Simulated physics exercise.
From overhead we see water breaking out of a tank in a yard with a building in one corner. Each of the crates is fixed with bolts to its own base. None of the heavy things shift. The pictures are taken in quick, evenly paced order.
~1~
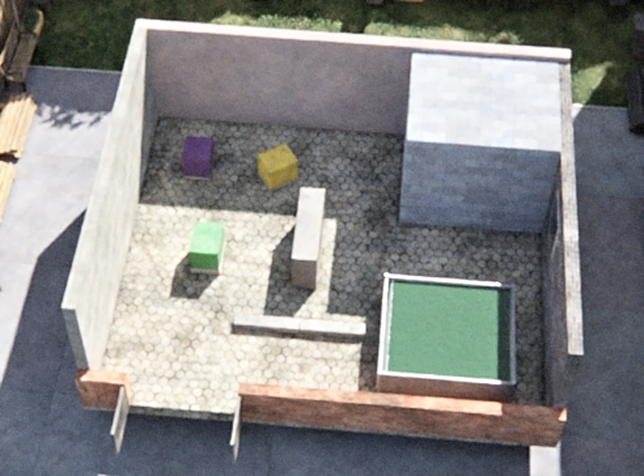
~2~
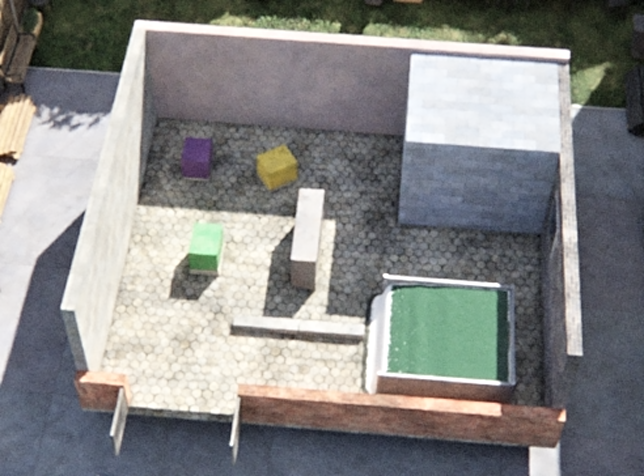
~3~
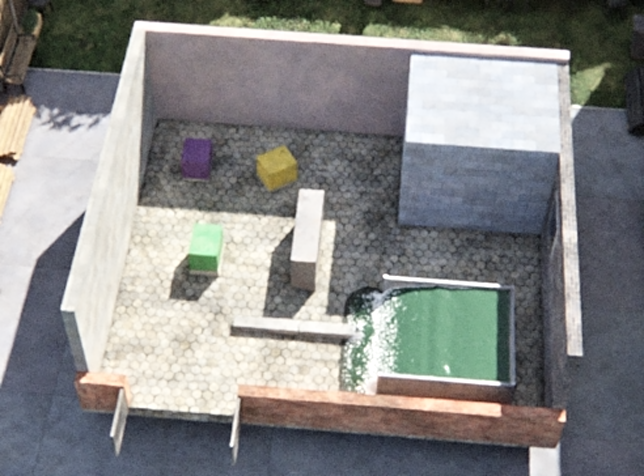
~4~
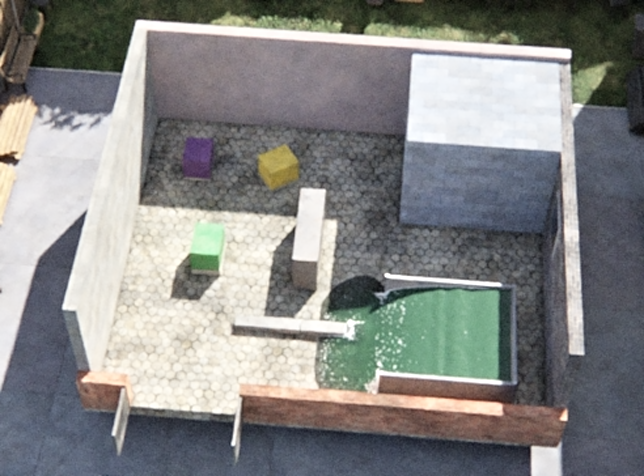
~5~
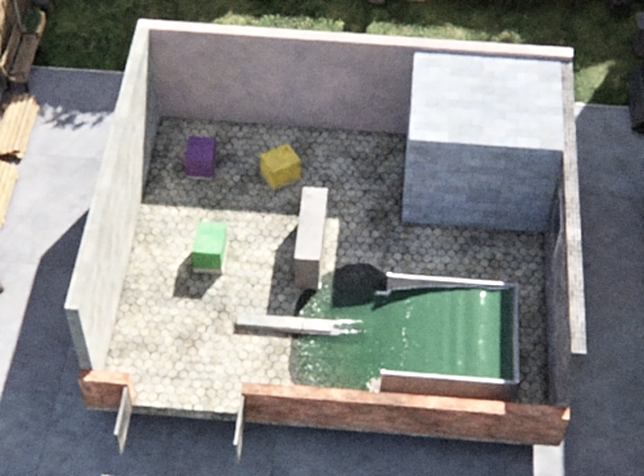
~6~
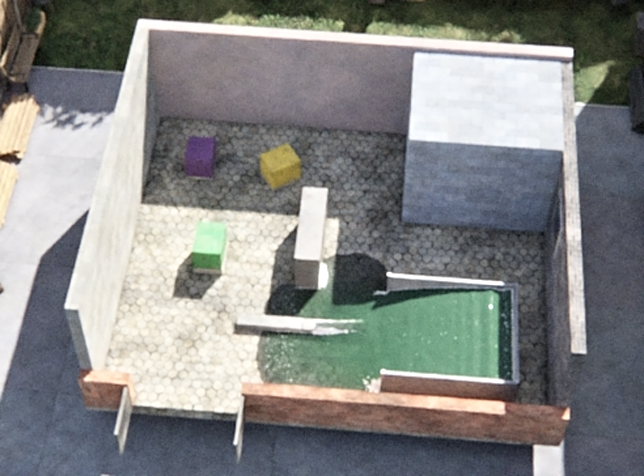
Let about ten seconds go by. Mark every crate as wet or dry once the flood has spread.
Green crate: Wet, yellow crate: Wet, purple crate: Wet.
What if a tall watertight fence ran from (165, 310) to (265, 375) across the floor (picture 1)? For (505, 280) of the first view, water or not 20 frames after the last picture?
I'd call it waterless.
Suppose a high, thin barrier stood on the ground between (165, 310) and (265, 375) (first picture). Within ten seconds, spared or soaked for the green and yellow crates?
Summary - green crate: Flooded; yellow crate: Flooded.
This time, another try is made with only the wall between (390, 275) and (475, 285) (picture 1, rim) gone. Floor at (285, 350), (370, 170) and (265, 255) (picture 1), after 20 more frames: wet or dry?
The first point is unwetted, the second swamped, the third unwetted.
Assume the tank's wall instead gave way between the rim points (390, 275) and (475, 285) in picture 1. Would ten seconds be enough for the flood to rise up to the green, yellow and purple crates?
In that case the green crate is never flooded, the yellow crate is flooded and the purple crate is flooded.
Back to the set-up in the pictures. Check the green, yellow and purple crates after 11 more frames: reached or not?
Then: Green yes, yellow untouched, purple no.
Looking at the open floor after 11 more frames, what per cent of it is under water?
Close to 45 %.
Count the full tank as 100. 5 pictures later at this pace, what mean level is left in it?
Estimate: Some 58 %.
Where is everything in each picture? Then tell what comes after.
The first picture shows still water in the open tank at (448, 330).
In the second picture, the front is at (376, 298), out from the gap at (383, 339).
In the third picture, the front is at (368, 290), out from the gap at (383, 340).
In the fourth picture, water pours out at (384, 340) and has run to a hidden place.
In the fifth picture, the front is at a hidden place, out from the gap at (386, 339).
In the sixth picture, the front is at (272, 300), out from the gap at (386, 339).
A moment on, water covers 30 % of the floor; the green crate water round its plinth, the yellow crate not reached, the purple crate not reached.
Next, water covers 45 % of the floor; the green crate water round its plinth, the yellow crate not reached, the purple crate not reached.
Then, water covers 60 % of the floor; the green crate water round its plinth, the yellow crate water round its plinth, the purple crate water round its plinth.
Later, water covers 80 % of the floor; the green crate water round its plinth, the yellow crate water round its plinth, the purple crate water round its plinth.
In the end, water covers 90 % of the floor; the green crate was topped, the yellow crate was topped, the purple crate was topped.
